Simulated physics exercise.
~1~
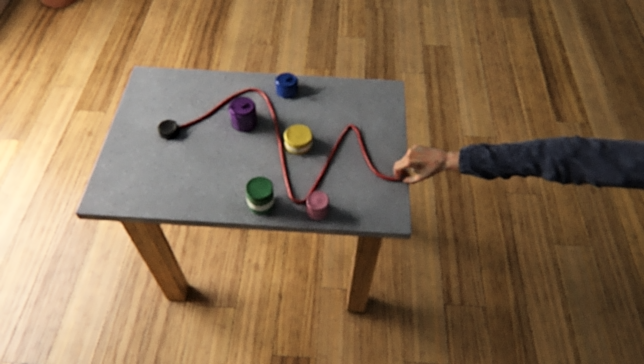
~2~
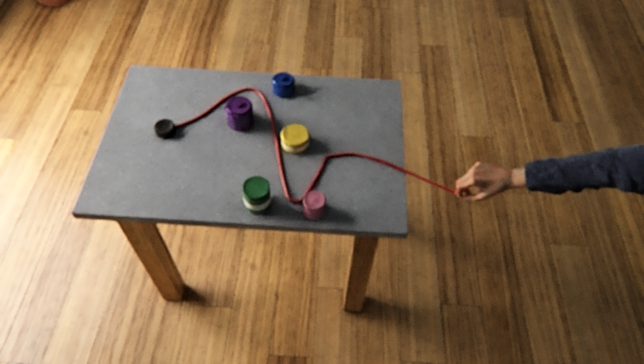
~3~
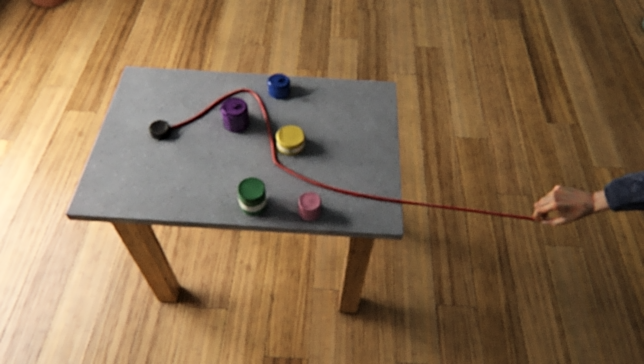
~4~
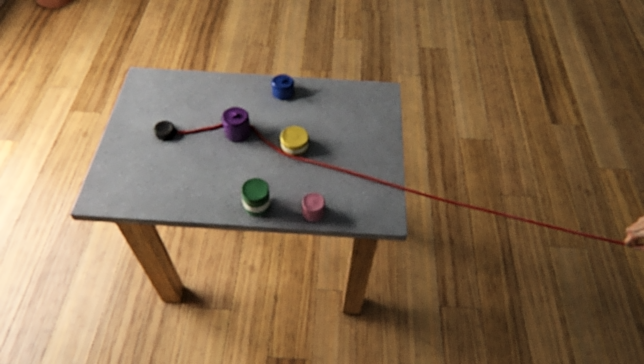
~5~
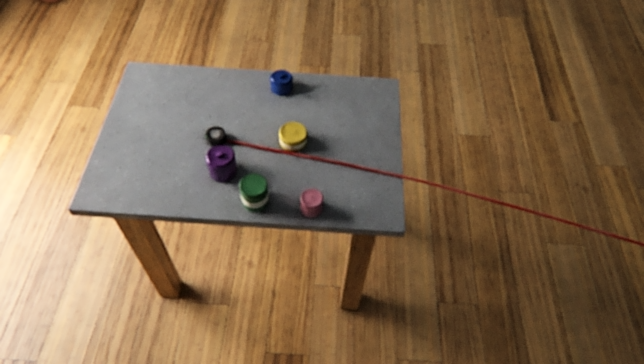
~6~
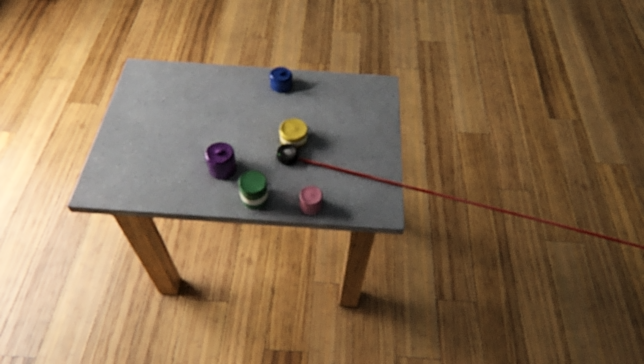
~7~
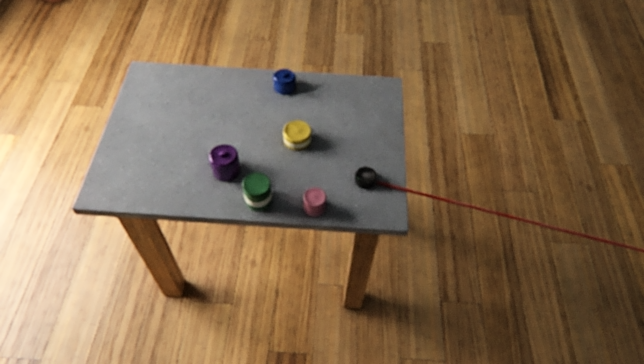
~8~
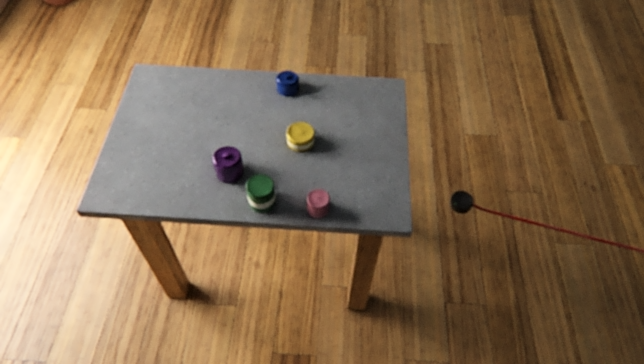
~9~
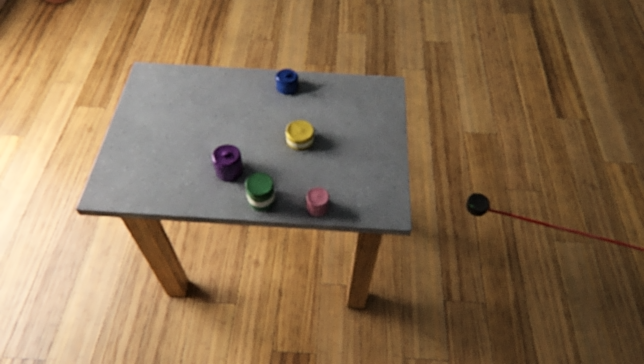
On a wooden floor, a small grey-topped table is seen from above in a slightly swaying view. A red cord winds from a round black object at the left among five small containers, purple, blue, yellow, green and pink, to a hand at the right edge. The hand draws the cord rightwards, straightening its bends, and leaves view. The tightening cord shifts the purple pot towards the near edge, then the black piece slides right between the yellow and green containers. It leaves the tabletop and ends right of the table, the five containers still on top.
